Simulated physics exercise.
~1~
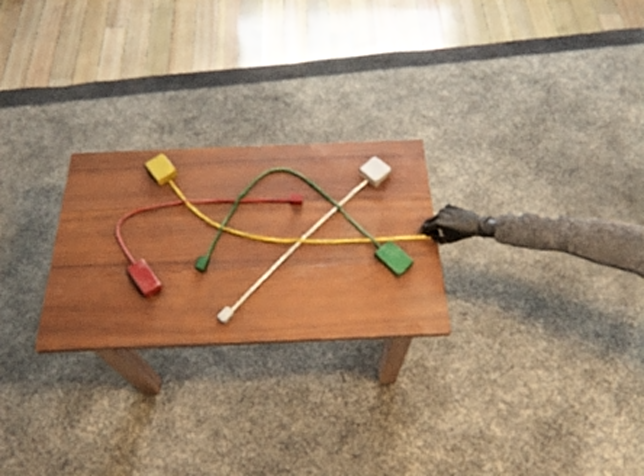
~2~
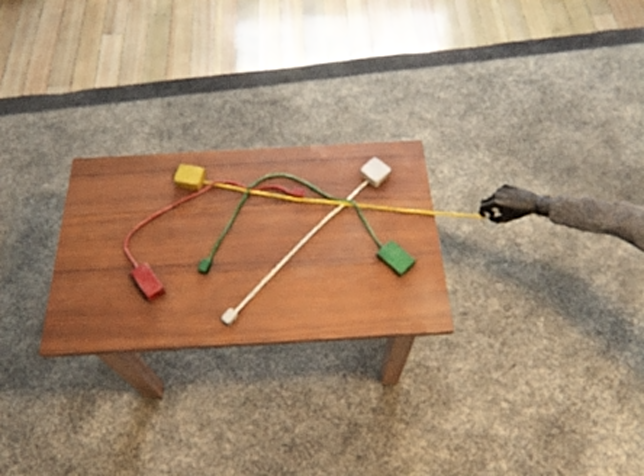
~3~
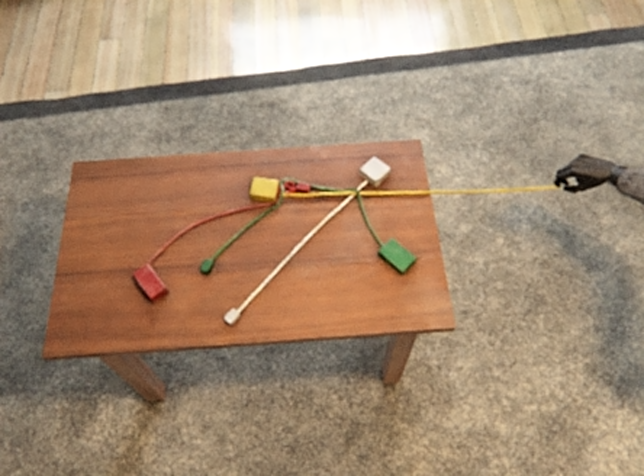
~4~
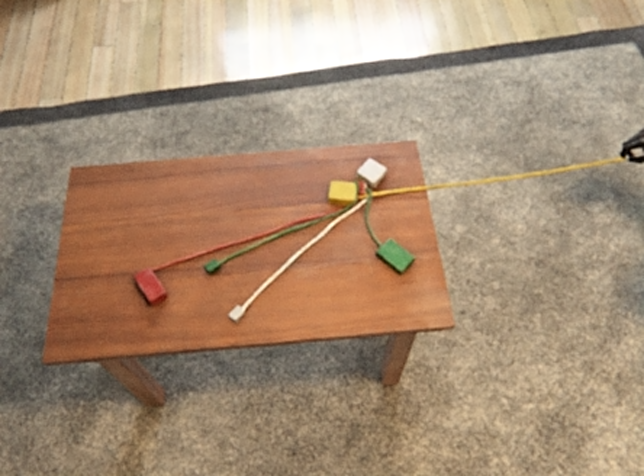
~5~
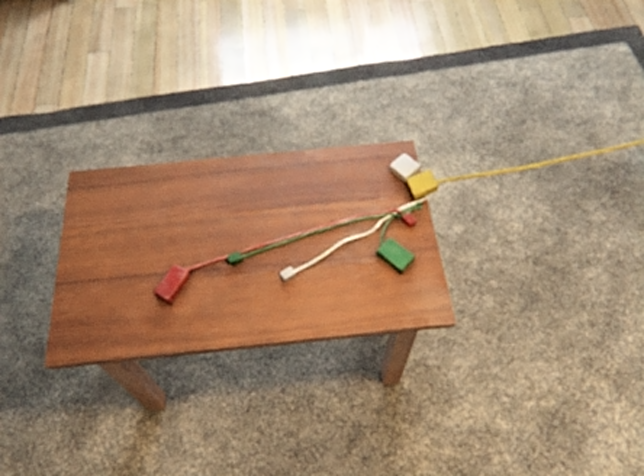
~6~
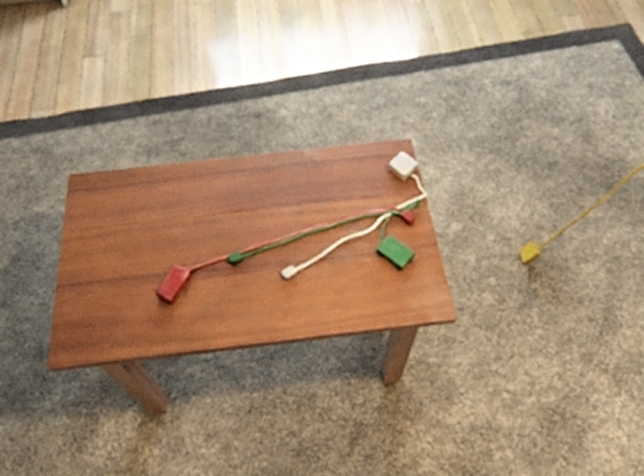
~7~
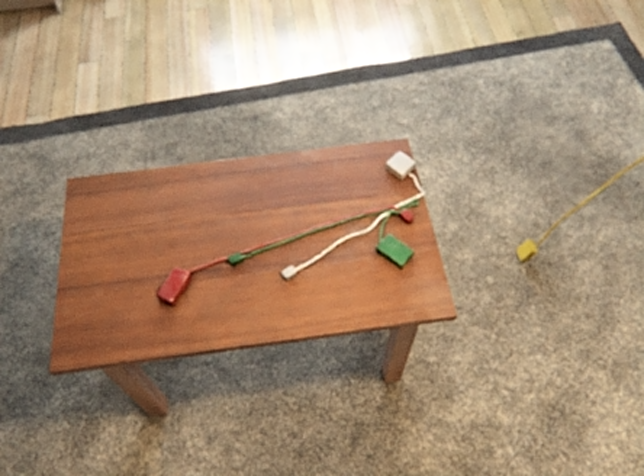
Yellow lead being pulled right off a wooden table by a dark hand, bunching red, green and white leads left behind.
